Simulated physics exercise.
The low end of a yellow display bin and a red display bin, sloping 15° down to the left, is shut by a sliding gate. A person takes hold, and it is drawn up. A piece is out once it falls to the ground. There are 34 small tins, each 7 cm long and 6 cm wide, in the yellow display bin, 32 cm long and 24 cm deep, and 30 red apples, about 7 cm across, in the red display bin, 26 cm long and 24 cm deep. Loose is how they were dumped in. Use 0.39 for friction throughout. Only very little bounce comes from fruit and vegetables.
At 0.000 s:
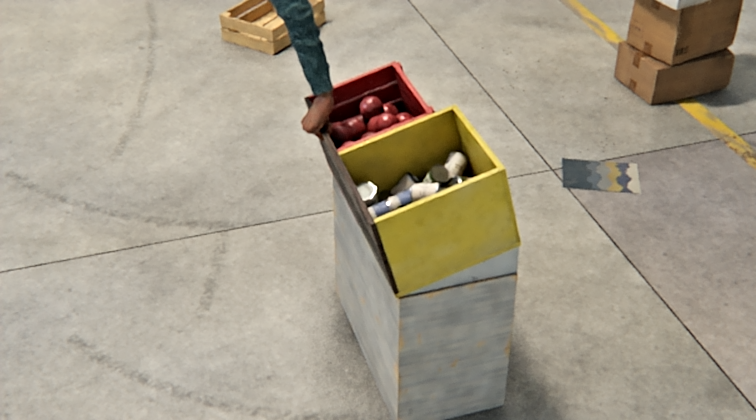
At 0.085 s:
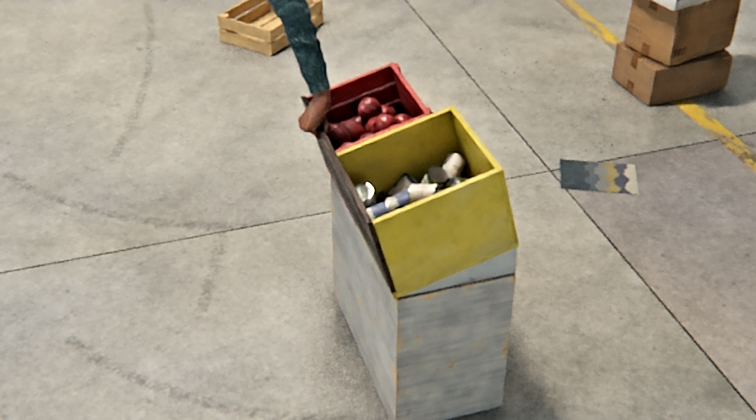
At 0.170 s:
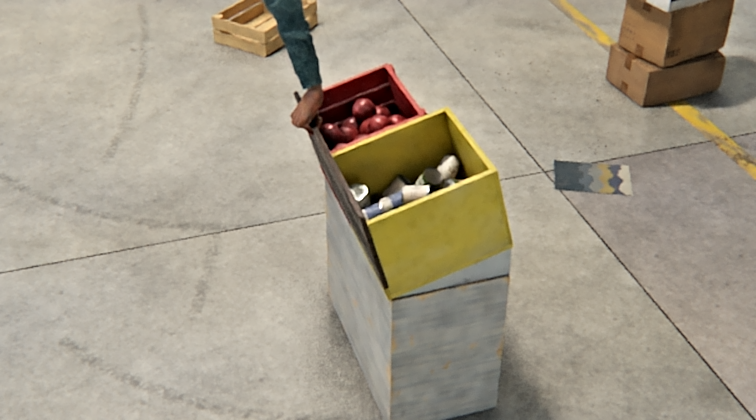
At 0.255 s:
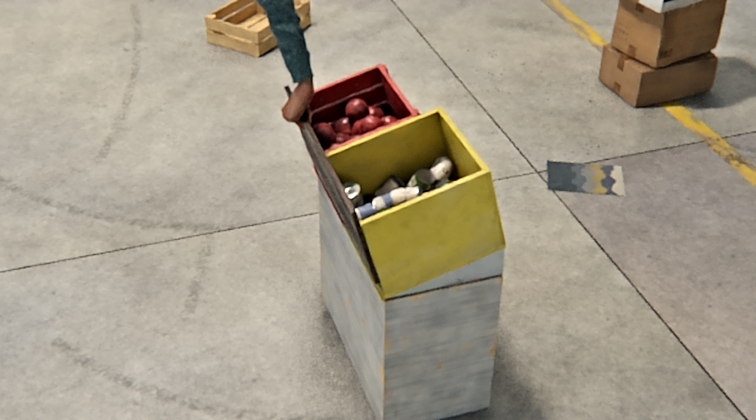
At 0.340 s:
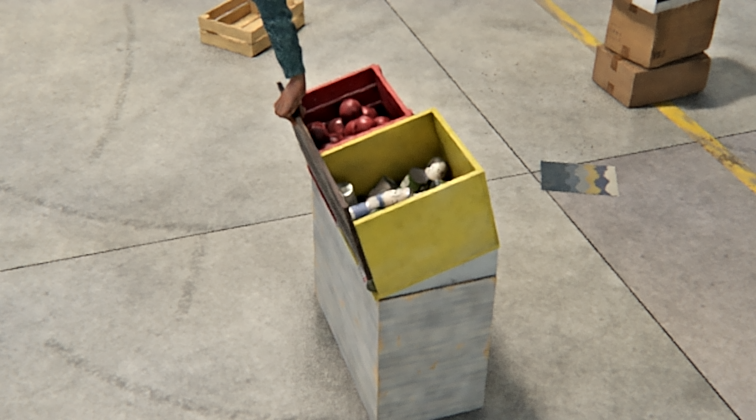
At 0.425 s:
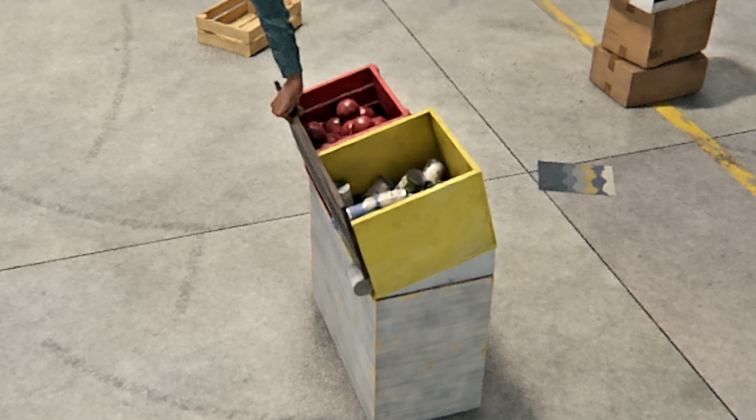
A hand slowly raises the gate slightly beside a yellow bin and a red bin.
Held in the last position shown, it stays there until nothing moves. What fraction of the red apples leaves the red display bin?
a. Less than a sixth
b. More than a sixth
Less than a sixth.
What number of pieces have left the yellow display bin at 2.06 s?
For the yellow display bin, some 2.
After 0.83 s, 1 of 34 out of the yellow display bin and 0 of 30 out of the red display bin.
After 1.35 s, 2 of 34 out of the yellow display bin and 0 of 30 out of the red display bin.
After 2.06 s, 2 of 34 out of the yellow display bin and 0 of 30 out of the red display bin.
Outcome (at 2.98 s), 3 of 34 out of the yellow display bin and 0 of 30 out of the red display bin. Asked share, 0 of 30, 0 per cent.
